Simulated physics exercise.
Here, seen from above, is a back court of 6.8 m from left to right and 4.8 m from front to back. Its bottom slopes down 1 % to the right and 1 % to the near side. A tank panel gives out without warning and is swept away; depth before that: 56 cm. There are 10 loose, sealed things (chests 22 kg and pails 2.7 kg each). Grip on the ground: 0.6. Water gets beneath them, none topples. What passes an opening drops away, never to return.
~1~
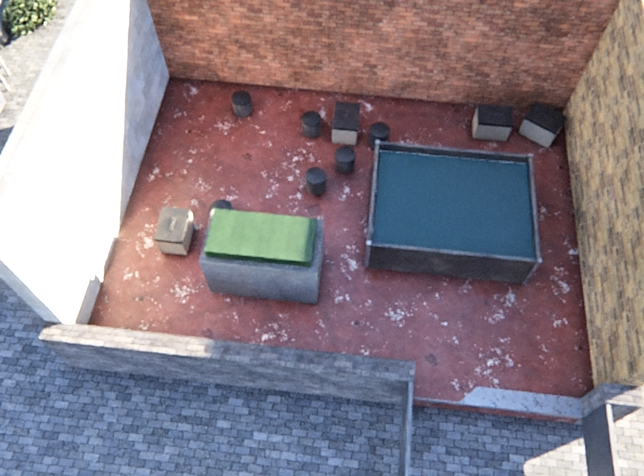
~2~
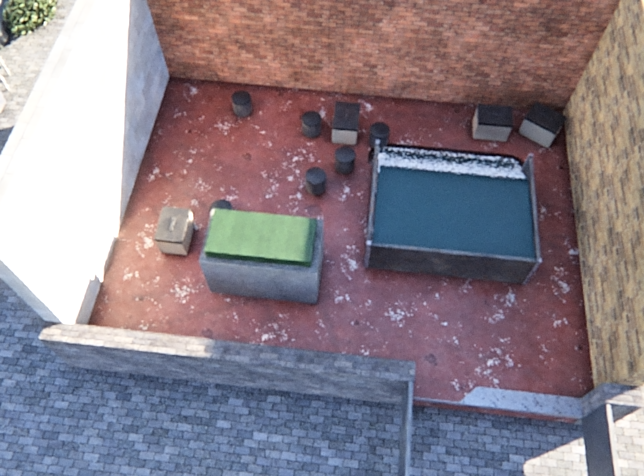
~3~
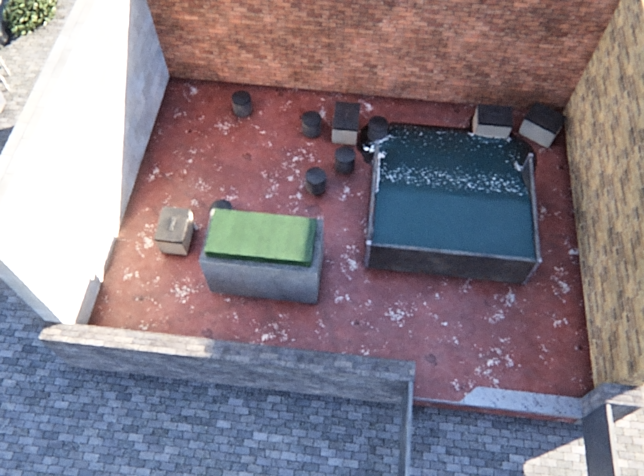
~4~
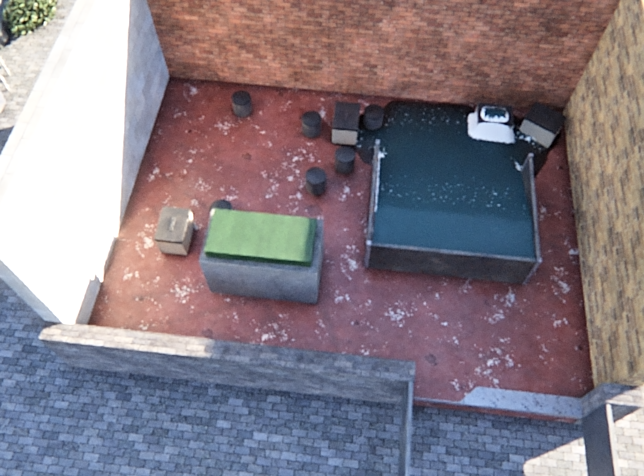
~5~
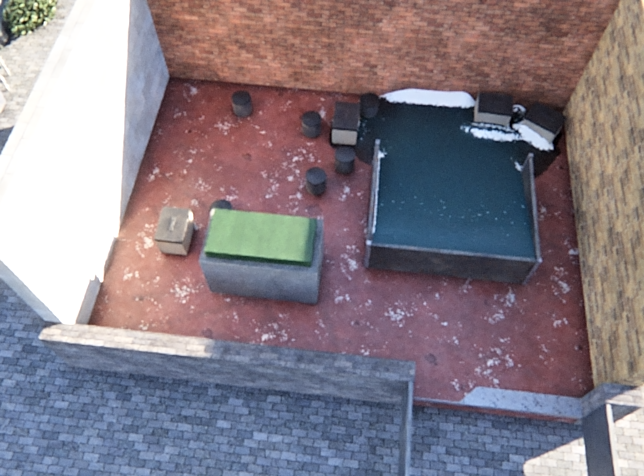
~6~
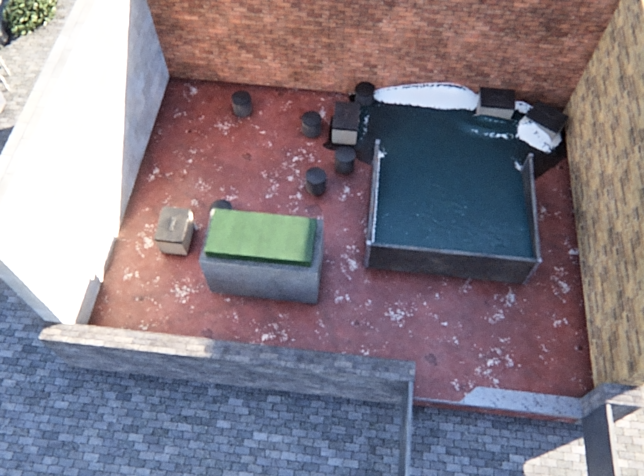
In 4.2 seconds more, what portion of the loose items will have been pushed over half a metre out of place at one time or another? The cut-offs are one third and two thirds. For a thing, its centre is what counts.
Two thirds and above.
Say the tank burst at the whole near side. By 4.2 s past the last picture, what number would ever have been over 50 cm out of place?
The count would be 0.
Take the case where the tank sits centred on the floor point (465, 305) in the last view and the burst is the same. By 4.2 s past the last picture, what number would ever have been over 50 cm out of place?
The answer would then be 9.
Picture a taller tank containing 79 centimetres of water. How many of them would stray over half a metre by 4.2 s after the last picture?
It would come to 9 of them.
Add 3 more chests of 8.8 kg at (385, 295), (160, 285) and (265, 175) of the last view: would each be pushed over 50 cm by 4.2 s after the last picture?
The first comes out within the limit, the second within the limit, the third within the limit.
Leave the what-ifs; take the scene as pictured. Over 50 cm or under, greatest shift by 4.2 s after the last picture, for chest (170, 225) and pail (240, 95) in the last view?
Well, one then the other: A smaller shift, then a bigger shift.
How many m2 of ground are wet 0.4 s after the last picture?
Flooded: Near 9.0 m2.
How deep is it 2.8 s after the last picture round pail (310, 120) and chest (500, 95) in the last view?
Around 4 cm and 18 cm.
Then, 0.4 s after the last picture 1 of 10 are over 50 cm from their spots; 2 afloat.
Then, 1.5 s after the last picture 4 of 10 are over 50 cm from their spots; 2 afloat.
Then, 2.8 s after the last picture 8 of 10 are over 50 cm from their spots; 2 afloat.
Then, 4.2 s after the last picture 8 of 10 are over 50 cm from their spots, and 8 have been at some point; 3 afloat.
